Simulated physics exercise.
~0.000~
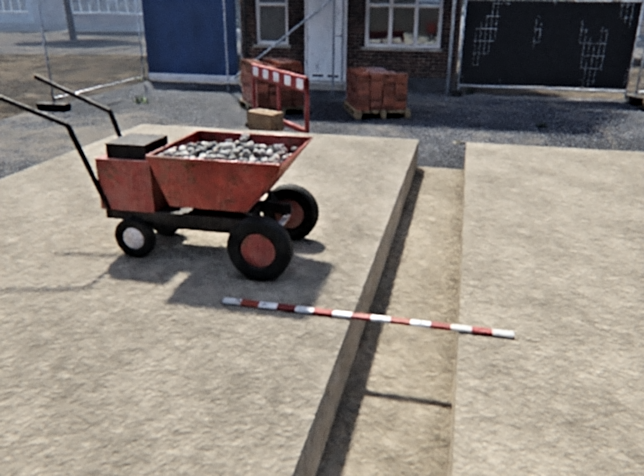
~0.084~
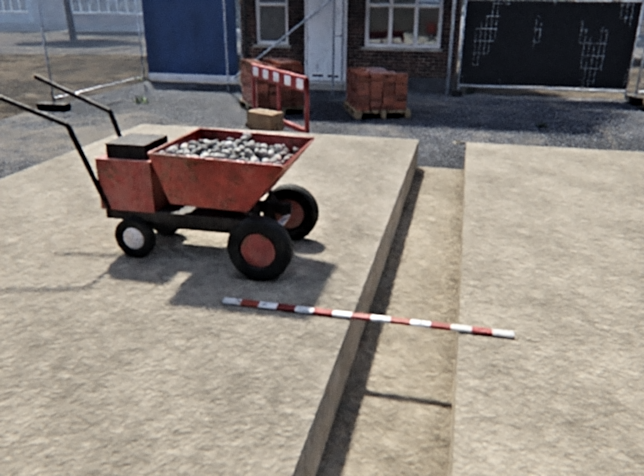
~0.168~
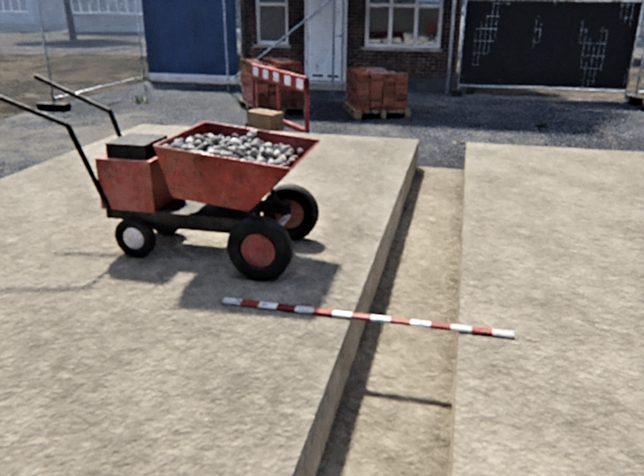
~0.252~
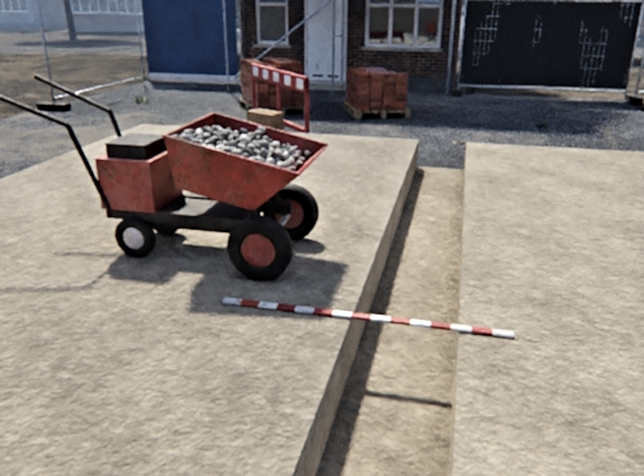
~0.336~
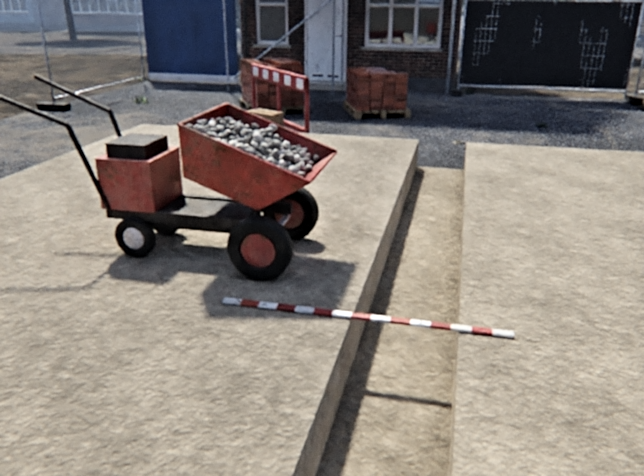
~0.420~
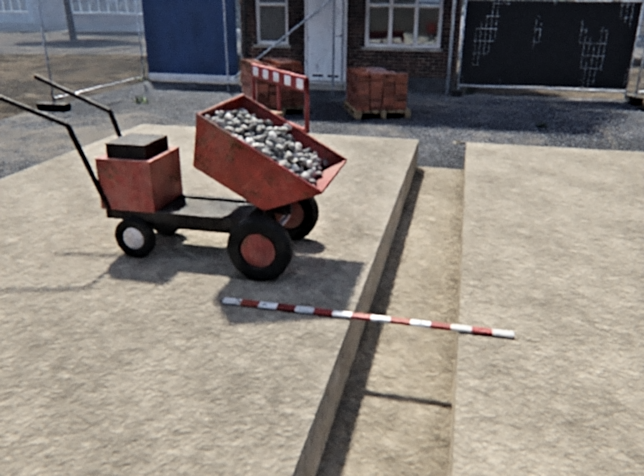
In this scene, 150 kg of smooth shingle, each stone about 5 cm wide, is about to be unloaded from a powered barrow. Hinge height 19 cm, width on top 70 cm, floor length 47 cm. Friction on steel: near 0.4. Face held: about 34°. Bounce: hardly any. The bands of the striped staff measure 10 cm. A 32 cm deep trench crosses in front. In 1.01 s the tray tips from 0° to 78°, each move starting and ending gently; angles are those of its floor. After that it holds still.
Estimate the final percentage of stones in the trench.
I would say 100 percent.
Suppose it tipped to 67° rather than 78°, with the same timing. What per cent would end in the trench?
Roughly 100 per cent would end in the trench.
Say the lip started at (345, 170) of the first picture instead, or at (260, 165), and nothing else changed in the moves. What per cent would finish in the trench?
That gives roughly 70 per cent and roughly 85 per cent.
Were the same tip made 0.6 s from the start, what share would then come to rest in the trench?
With that change, it comes to around 100 per cent.
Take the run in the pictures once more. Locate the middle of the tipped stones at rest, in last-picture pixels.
Somewhere around (417, 310) in the last picture.
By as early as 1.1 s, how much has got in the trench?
60 per cent, give or take.
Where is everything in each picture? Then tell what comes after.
In the first frame, the tray is at 0°, its lip at (280, 166); the top of the load is at (236, 146).
In the second frame, the tray is at 2°, its lip at (283, 167); the top of the load is at (231, 144); the stones move at 0.3 m/s on average.
In the third frame, the tray is at 6°, its lip at (289, 170); the top of the load is at (213, 139); the stones move at 0.5 m/s on average.
The fourth frame shows lip at (299, 175), floor tilted 12°, highest stones at (216, 133); the stones move at 0.7 m/s on average.
In the fifth frame, the tray is at 20°, its lip at (310, 183); the top of the load is at (222, 123); the stones move at 0.9 m/s on average.
The sixth frame shows lip at (322, 193), floor tilted 29°, highest stones at (234, 115); the stones move at 1.0 m/s on average.
After 0.8 s the floor is at 66°; 100 % in the tray; the foremost stones are at (363, 228).
After 1.1 s the floor is at 78°; 39 % in the tray, 1 % short of the trench, 60 % in the trench; the foremost stones are at (452, 320).
After 1.5 s the floor is at 78°; 6 % in the tray, 1 % short of the trench, 93 % in the trench; the foremost stones are at (455, 315).
After 3.4 s the floor is at 78°; 0 % in the tray, 100 % in the trench; the foremost stones are at (455, 295).
